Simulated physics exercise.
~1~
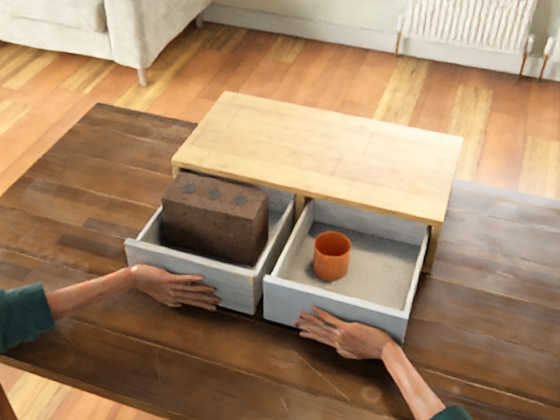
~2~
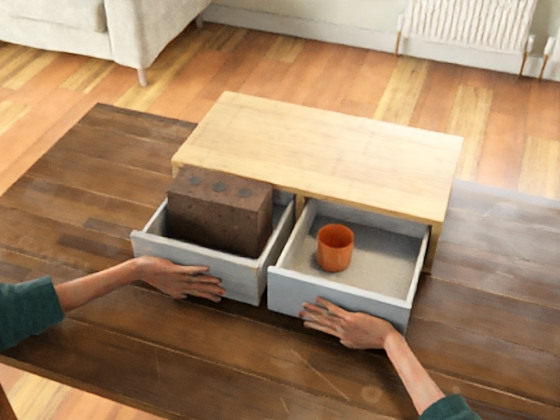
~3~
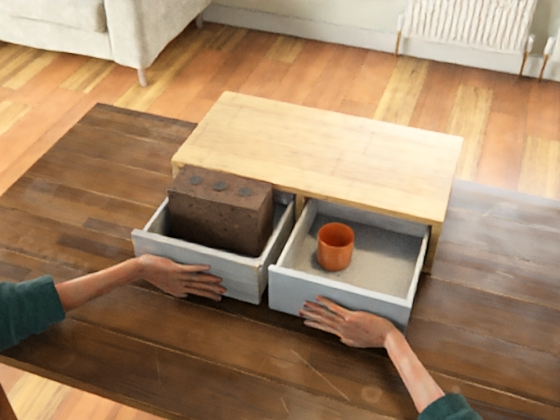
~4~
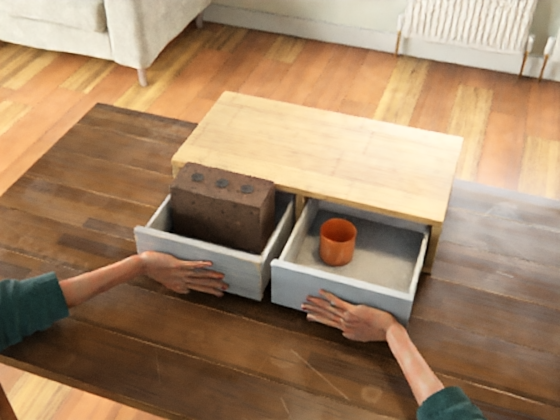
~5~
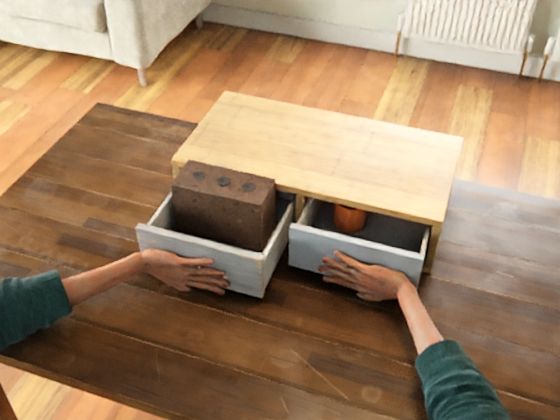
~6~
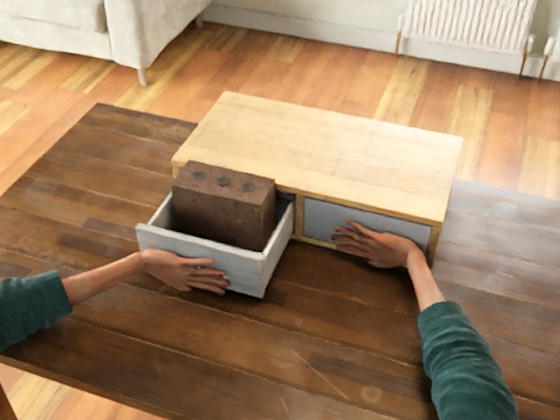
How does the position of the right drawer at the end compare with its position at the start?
At the start the right drawer is pulled out with the orange beaker visible inside, and by the end it has been pushed back into the cabinet and is closed.
